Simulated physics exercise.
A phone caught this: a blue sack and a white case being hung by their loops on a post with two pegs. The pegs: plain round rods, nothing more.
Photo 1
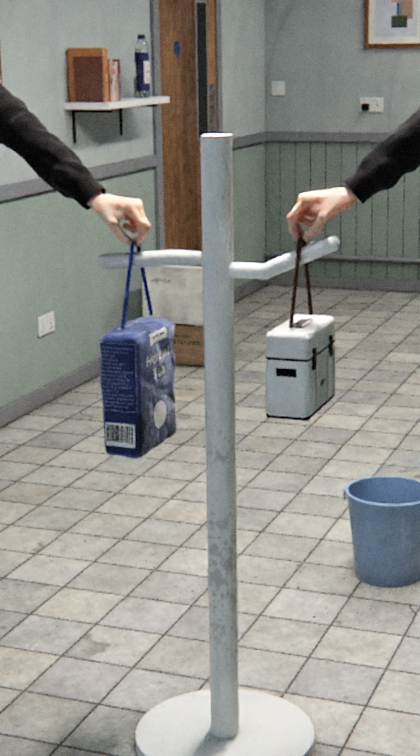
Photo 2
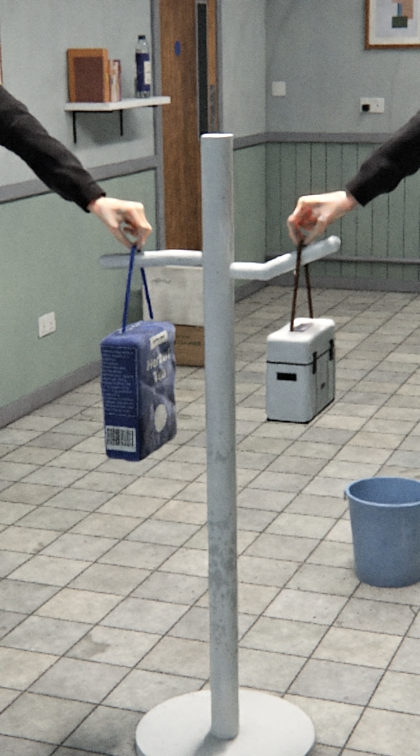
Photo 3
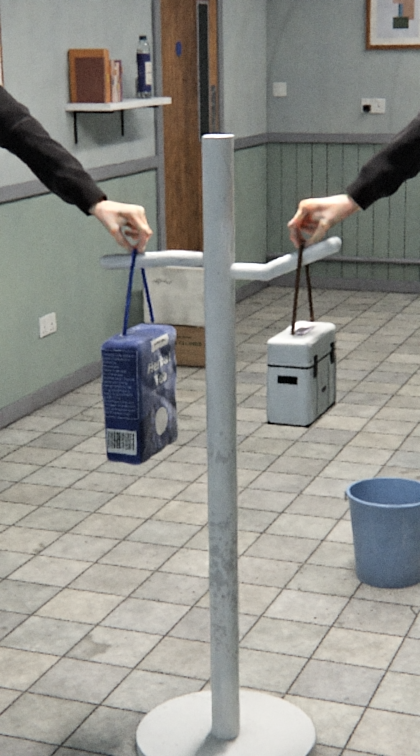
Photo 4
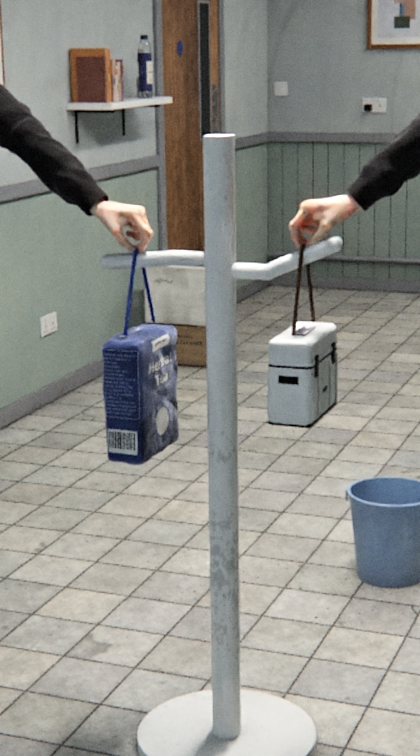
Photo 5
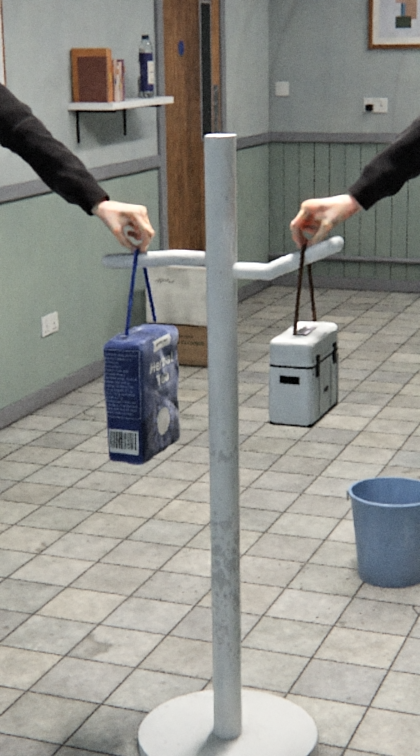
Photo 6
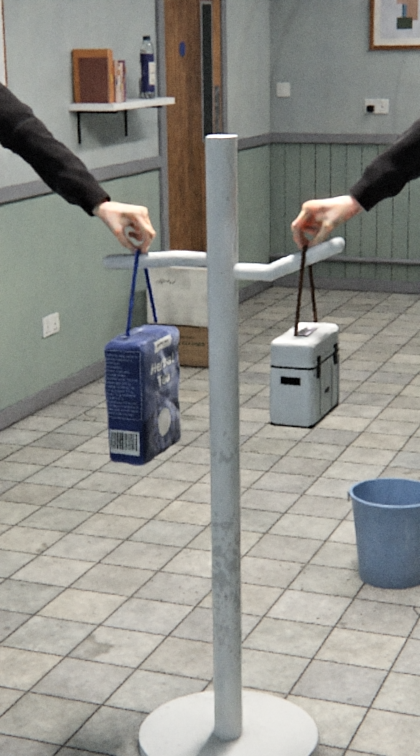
The video shows two hands holding a blue sack on the left and a white case on the right by their loops beside a post with two pegs, as both items dip very slightly and then stay nearly still.
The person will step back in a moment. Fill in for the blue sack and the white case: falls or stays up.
The blue sack stays up; the white case stays up.
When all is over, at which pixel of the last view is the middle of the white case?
That one stops at (237, 385).
Then, 0.24 s on from there, blue sack still up near (144, 393); white case still up near (297, 385).
Then, 0.50 s on from there, blue sack still up near (141, 395); white case still up near (249, 387).
Then, 1.12 s on from there, blue sack still up near (140, 394); white case still up near (283, 387).
In the end, blue sack still up near (139, 395); white case still up near (237, 385). The blue sack holds on and the white case remains on its peg.
